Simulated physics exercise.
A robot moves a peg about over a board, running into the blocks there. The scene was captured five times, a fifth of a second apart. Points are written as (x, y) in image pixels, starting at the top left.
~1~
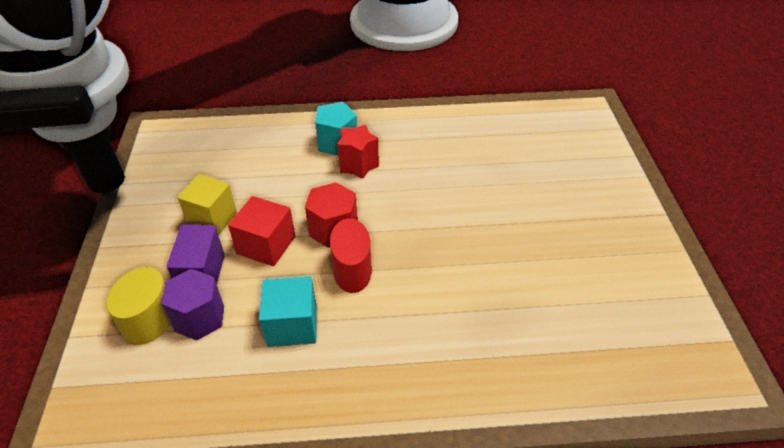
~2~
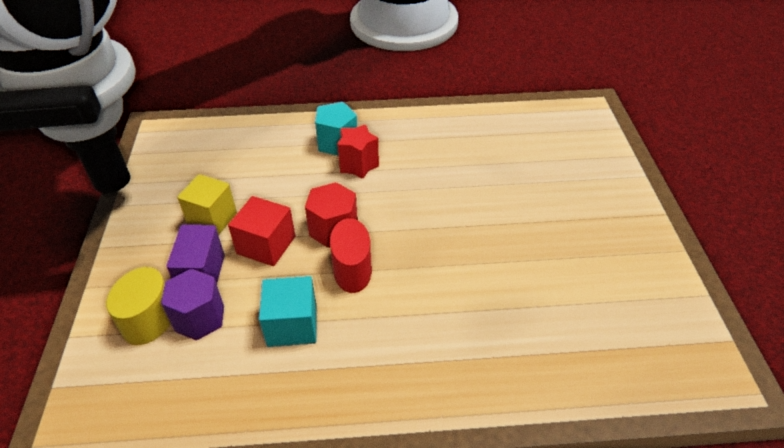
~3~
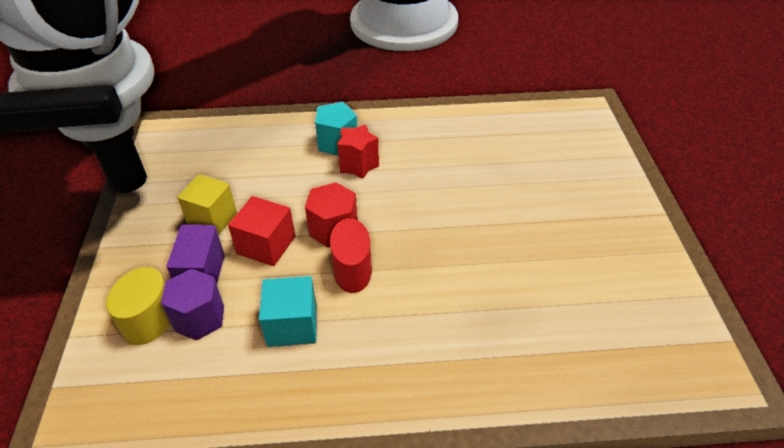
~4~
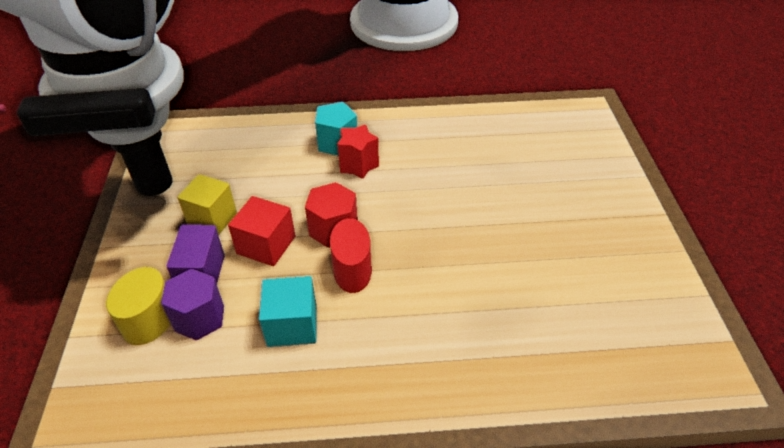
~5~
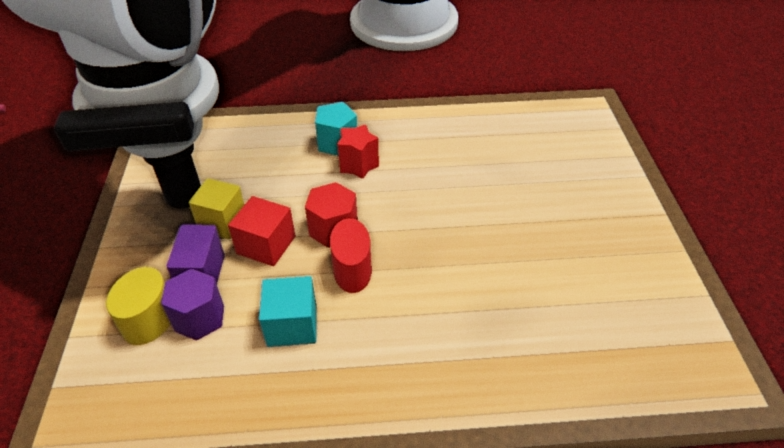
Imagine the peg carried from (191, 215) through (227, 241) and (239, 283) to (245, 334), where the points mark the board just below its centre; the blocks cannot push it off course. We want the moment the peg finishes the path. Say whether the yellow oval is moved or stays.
The yellow oval changes place.
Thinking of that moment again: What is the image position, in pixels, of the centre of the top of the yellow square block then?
That would be at about pixel (271, 242).
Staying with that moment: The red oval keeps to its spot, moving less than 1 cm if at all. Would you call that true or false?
False - the claim does not hold.
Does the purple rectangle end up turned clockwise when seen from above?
Yes, that is how it ends up.
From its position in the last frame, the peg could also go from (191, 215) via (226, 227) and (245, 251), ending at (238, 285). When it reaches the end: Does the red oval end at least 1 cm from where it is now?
Yes
What follows on the original path. One third of the way, peg (222, 222); yellow square block (256, 218); red square block (294, 232), turned 15° anticlockwise.
Two thirds of the way, peg (233, 266); yellow oval (121, 295), turned 15° anticlockwise; purple hexagonal block (174, 311), turned 40° anticlockwise; purple rectangle (179, 275), turned 75° clockwise; yellow square block (272, 242), turned 30° anticlockwise; red square block (318, 242), turned 35° anticlockwise; red oval (363, 241).
At the end, peg (239, 316); yellow oval (120, 295), turned 15° anticlockwise; purple hexagonal block (174, 311), turned 40° anticlockwise; purple rectangle (179, 275), turned 75° clockwise; yellow square block (271, 242), turned 35° anticlockwise; red square block (318, 242), turned 35° anticlockwise; red oval (363, 241).
